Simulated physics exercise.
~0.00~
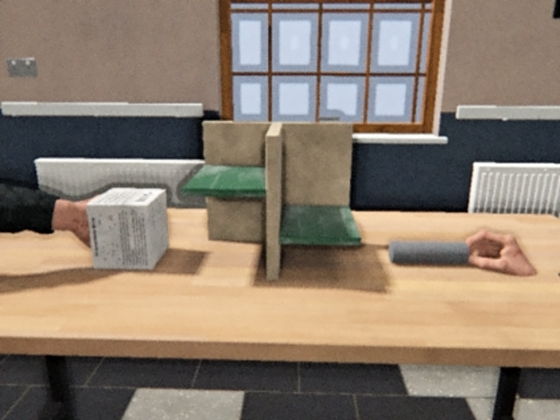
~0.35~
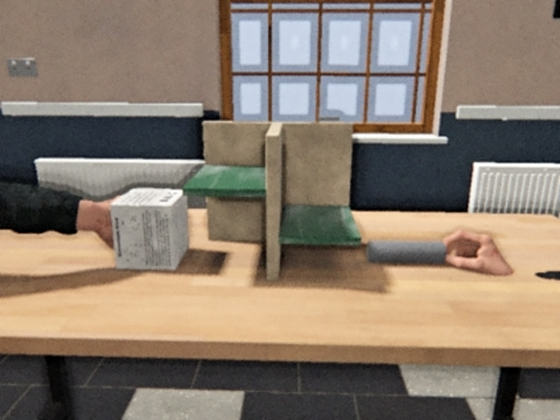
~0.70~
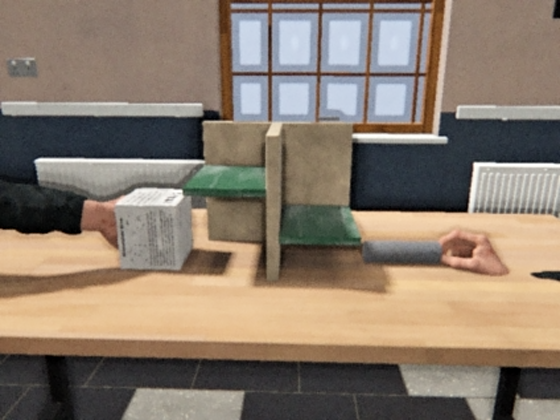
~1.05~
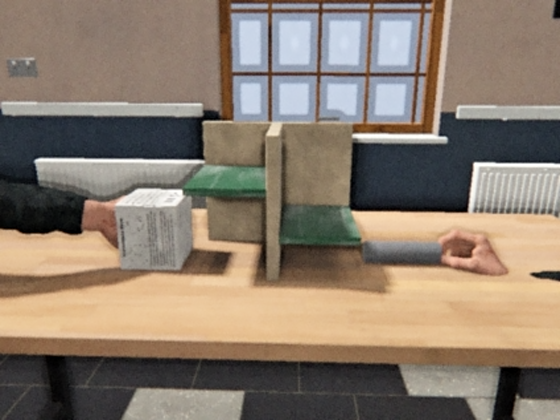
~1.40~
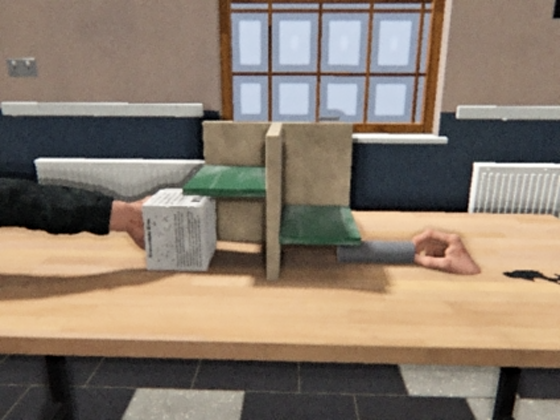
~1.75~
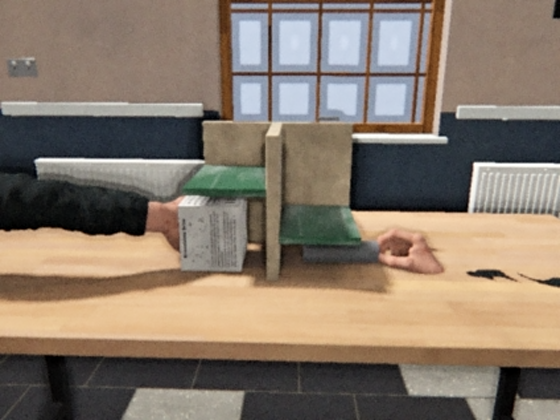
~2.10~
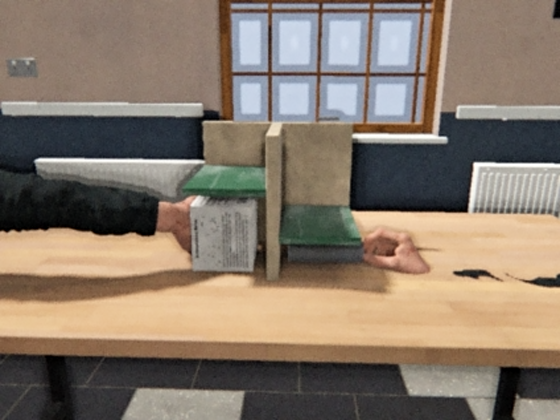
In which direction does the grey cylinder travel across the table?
The grey cylinder moves to the left, sliding toward the rack and in under the lower green shelf.
At the start, a low rack with two green shelves on either side of an upright divider stands on a wooden table, with a hand holding a white box on the left and another hand holding a grey cylinder on its side on the right. The hands slide the box to the right and the cylinder to the left, toward the rack. Both pause briefly, then move inward again and reach the openings. In the end, the box is under the higher left shelf and the cylinder is under the lower right shelf, with both hands still at them.
